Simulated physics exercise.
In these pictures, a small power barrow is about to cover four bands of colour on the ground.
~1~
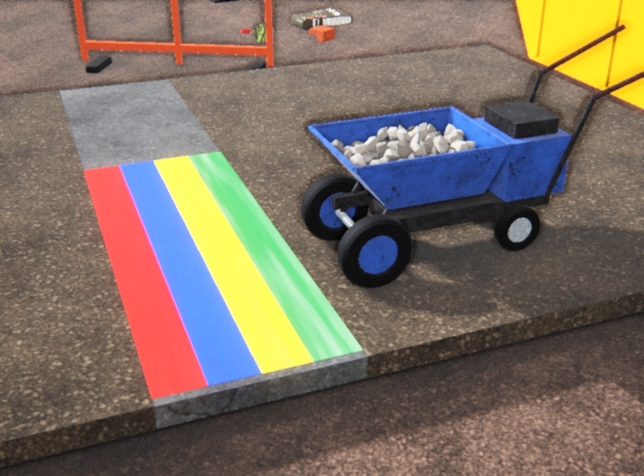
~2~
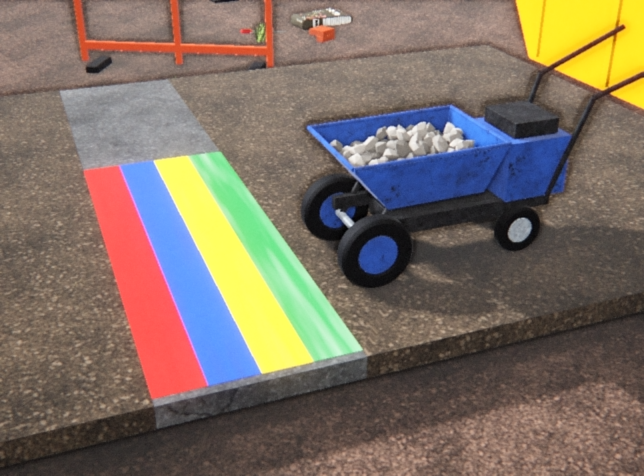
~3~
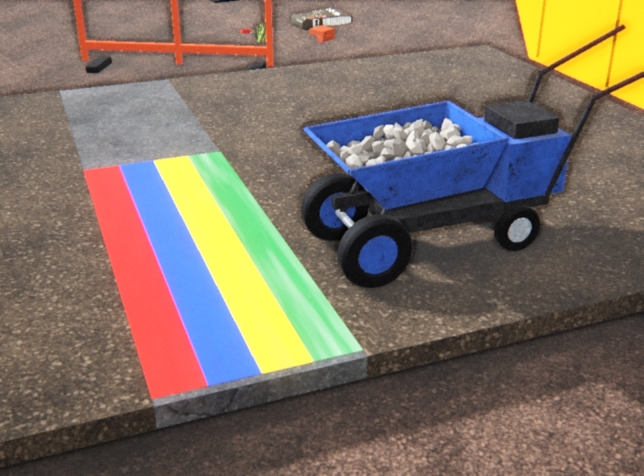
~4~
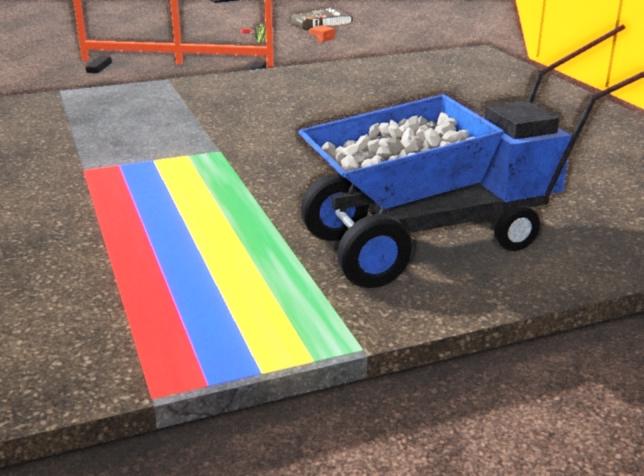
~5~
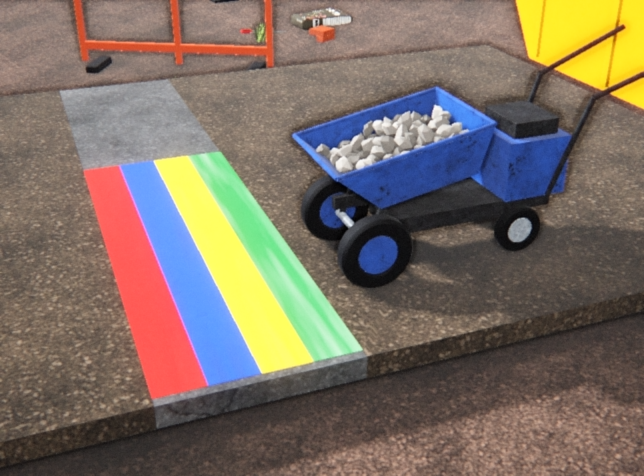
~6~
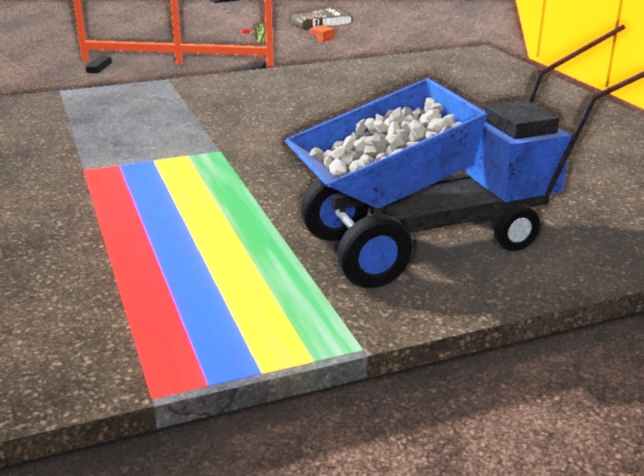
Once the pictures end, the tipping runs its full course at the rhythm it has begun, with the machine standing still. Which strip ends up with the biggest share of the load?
The yellow strip.
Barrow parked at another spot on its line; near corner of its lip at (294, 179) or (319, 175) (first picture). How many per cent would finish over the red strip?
That would be roughly 40 in a hundred and then roughly 20 in a hundred.
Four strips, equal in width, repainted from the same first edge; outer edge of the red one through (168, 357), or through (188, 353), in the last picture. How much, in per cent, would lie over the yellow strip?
Respectively 40 and 30 percent.
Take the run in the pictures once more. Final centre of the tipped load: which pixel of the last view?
I'd mark it at roughly (221, 280).
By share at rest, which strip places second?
Rank 2: That blue strip.
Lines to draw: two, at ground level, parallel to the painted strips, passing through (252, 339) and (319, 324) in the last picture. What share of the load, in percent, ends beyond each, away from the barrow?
The first comes to 50 %, the second to 100 %.
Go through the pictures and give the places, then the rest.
Lip of the skip at (355, 170), level; top of the load at (417, 143), broken stones; green strip at (316, 321); yellow strip at (268, 332); blue strip at (218, 342); red strip at (167, 353), in the first picture.
Lip of the skip at (354, 170), level; top of the load at (416, 142), in the second picture.
Lip of the skip at (350, 172), tipped barely; top of the load at (429, 140), in the third picture.
Lip of the skip at (344, 175), tipped a little; top of the load at (424, 137), in the fourth picture.
Lip of the skip at (337, 179), tipped a little; top of the load at (419, 129), in the fifth picture.
Lip of the skip at (329, 185), tipped clearly; top of the load at (411, 124); green strip at (316, 321); yellow strip at (268, 332); blue strip at (218, 342); red strip at (167, 353), in the sixth picture.
Soon after the last picture, skip tipped steeply; all in the skip.
A little later, skip tipped steeply; most in the skip; a small part over the yellow strip; a stray few over the blue strip; a stray few falling.
Later still, skip tipped right over; a small part in the skip; a stray few over the green strip; about half over the yellow strip; about a third over the blue strip; a small part over the red strip; a stray few off the paint.
By the end, skip tipped right over; a small part over the green strip; about half over the yellow strip; about a third over the blue strip; a small part over the red strip; a stray few off the paint.
